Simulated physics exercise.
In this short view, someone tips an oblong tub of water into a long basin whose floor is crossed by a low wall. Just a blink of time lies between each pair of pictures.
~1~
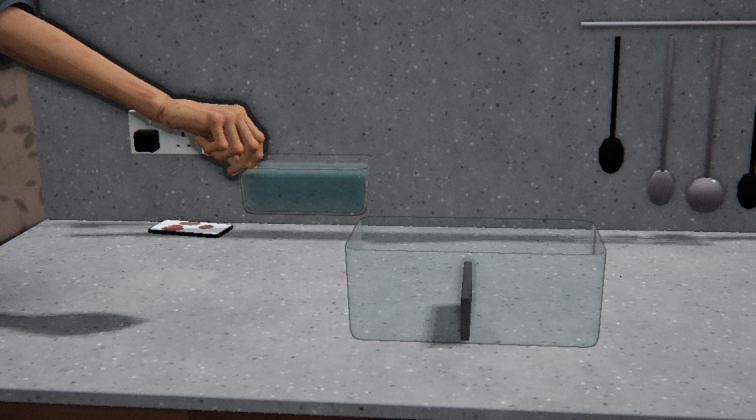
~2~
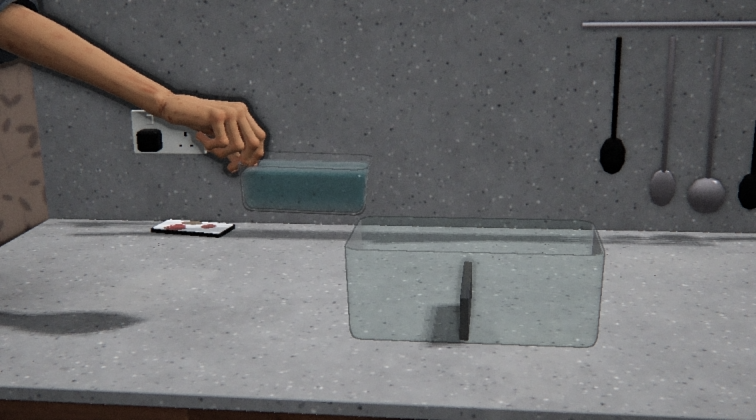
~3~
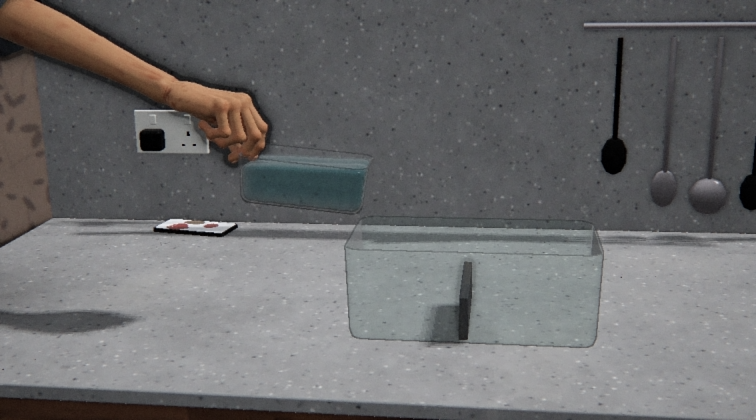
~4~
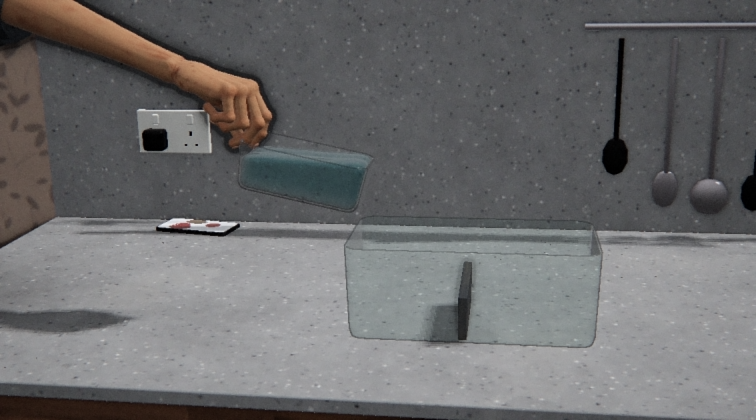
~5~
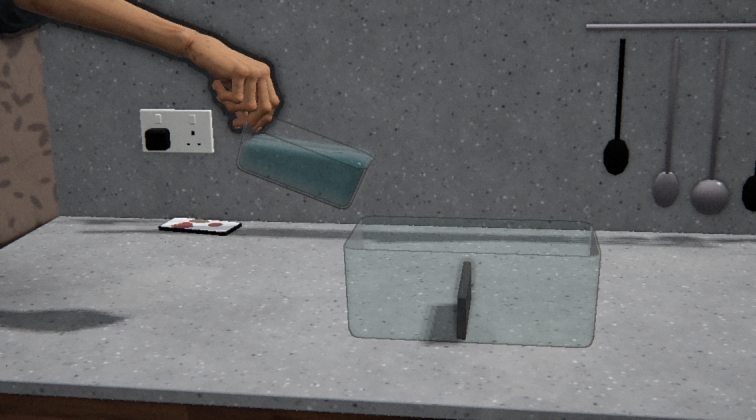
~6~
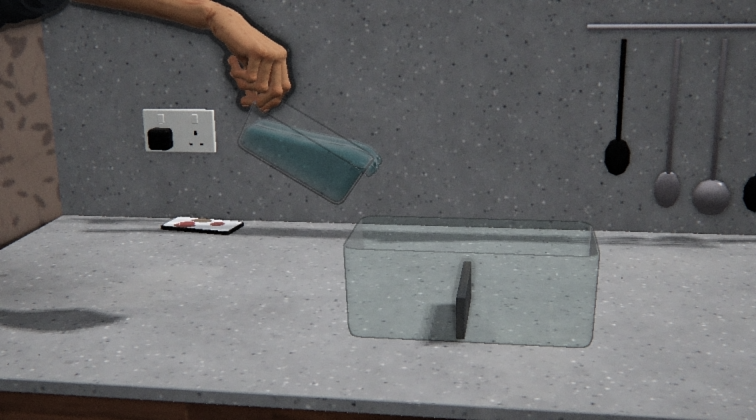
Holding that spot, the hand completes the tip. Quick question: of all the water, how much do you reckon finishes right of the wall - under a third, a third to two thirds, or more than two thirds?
Well, the amount right of the wall reaches a third without passing two thirds.
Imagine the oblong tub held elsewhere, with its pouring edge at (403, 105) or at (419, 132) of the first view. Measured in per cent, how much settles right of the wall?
In order, some 70 and 80 percent.
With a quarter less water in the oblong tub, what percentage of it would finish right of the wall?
About 35 per cent.
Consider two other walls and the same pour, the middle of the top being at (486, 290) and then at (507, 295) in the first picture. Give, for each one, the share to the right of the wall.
Case 1: 20 %; case 2: 15 %.
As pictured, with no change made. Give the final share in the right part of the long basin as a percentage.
Share: Roughly 55 %.
A moment on, the oblong tub is tipped on its side and 27 per cent is still to pour, 18 is left of the wall and 0 right of it.
Next, the oblong tub is tipped on its side and 3 per cent is still to pour, 34 is left of the wall and 56 right of it.
Then the oblong tub is tipped on its side and 1 per cent is still to pour, 38 is left of the wall and 52 right of it.
Later the oblong tub is tipped on its side and 0 per cent is still to pour, 42 is left of the wall and 56 right of it.
Finally, 42 per cent lies left of the wall, 56 right of it and 3 outside.
